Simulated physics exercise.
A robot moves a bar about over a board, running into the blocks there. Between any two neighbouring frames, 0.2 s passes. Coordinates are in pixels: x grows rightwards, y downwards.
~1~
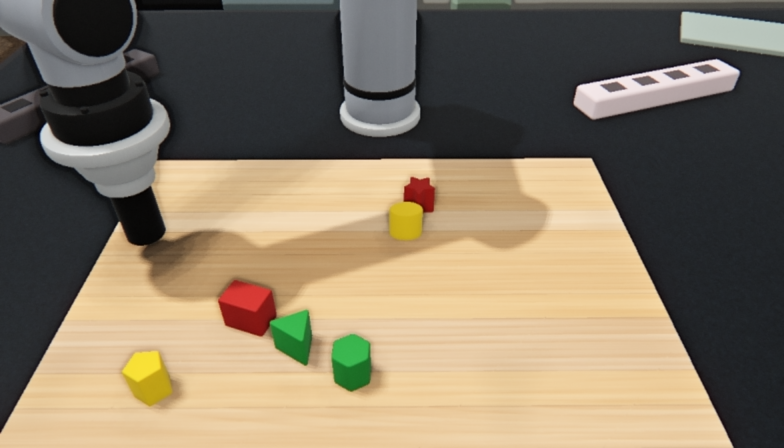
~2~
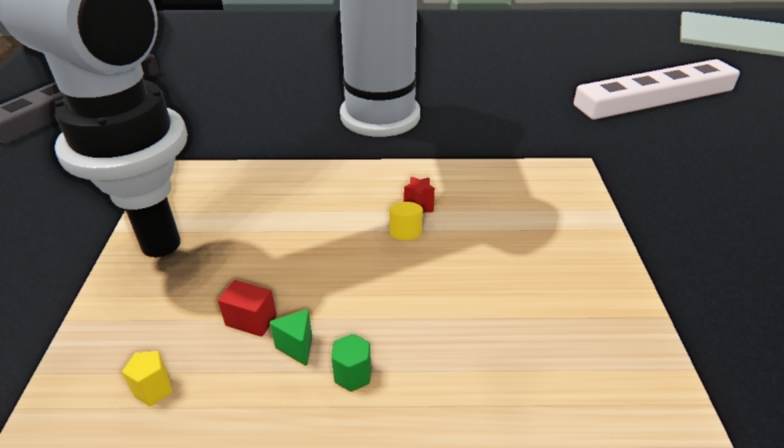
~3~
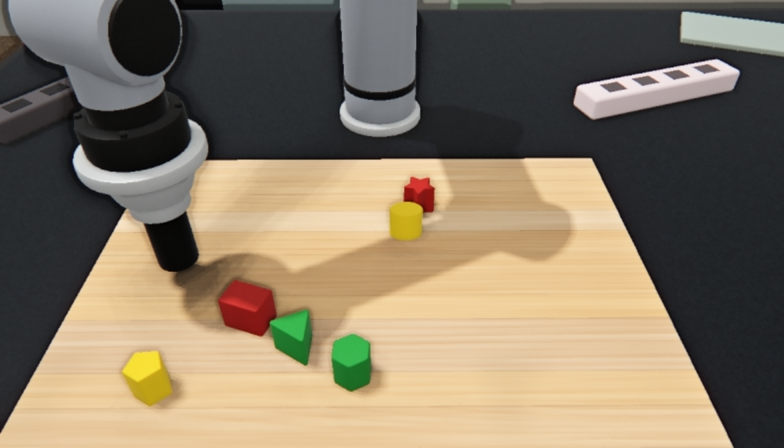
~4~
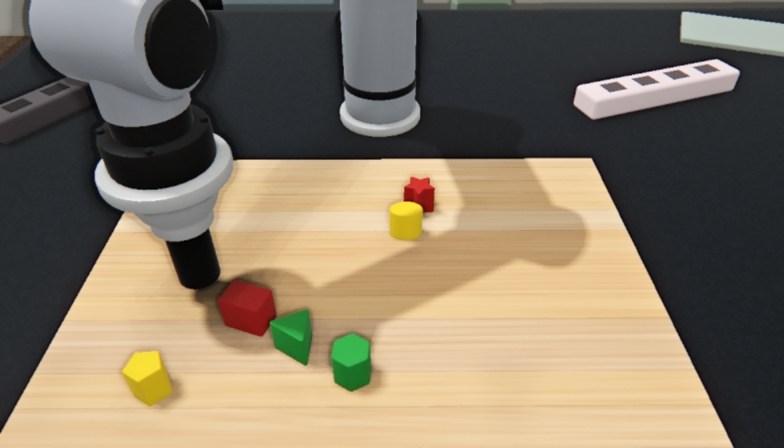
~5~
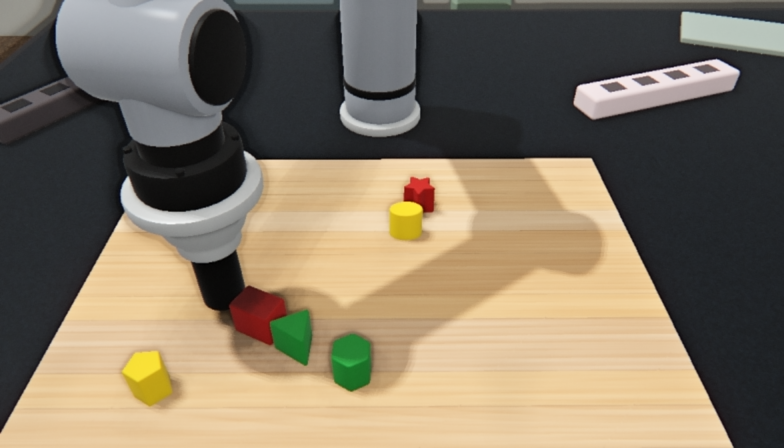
A robot arm slid its black bar down and to the right across a wooden board scattered with colorful blocks, then nudged the red block slightly toward the green triangle beside it.
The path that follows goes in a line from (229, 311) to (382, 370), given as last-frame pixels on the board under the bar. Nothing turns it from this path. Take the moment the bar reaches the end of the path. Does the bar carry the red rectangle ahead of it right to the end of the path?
No, I don't think so.
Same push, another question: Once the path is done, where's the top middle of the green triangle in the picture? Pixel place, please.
Top centre: (348, 419).
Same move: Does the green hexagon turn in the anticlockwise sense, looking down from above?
Yes - that is the case.
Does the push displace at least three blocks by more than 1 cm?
The answer is yes.
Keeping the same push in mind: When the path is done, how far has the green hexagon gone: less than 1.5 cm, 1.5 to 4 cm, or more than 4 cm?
Past 4 cm.
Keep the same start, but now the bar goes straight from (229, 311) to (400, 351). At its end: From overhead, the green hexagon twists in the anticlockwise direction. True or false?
True.
The first path, step by step. One third of the way, bar (275, 314); red rectangle (302, 328), turned 25° clockwise; green triangle (326, 350), turned 10° anticlockwise; green hexagon (362, 353), turned 30° anticlockwise.
Two thirds of the way, bar (327, 333); red rectangle (341, 359), turned 50° clockwise; green triangle (349, 392); green hexagon (383, 362), turned 80° anticlockwise.
At the end, bar (382, 355); red rectangle (358, 382), turned 80° clockwise; green triangle (348, 419), turned 40° clockwise; green hexagon (406, 376), turned 95° anticlockwise.
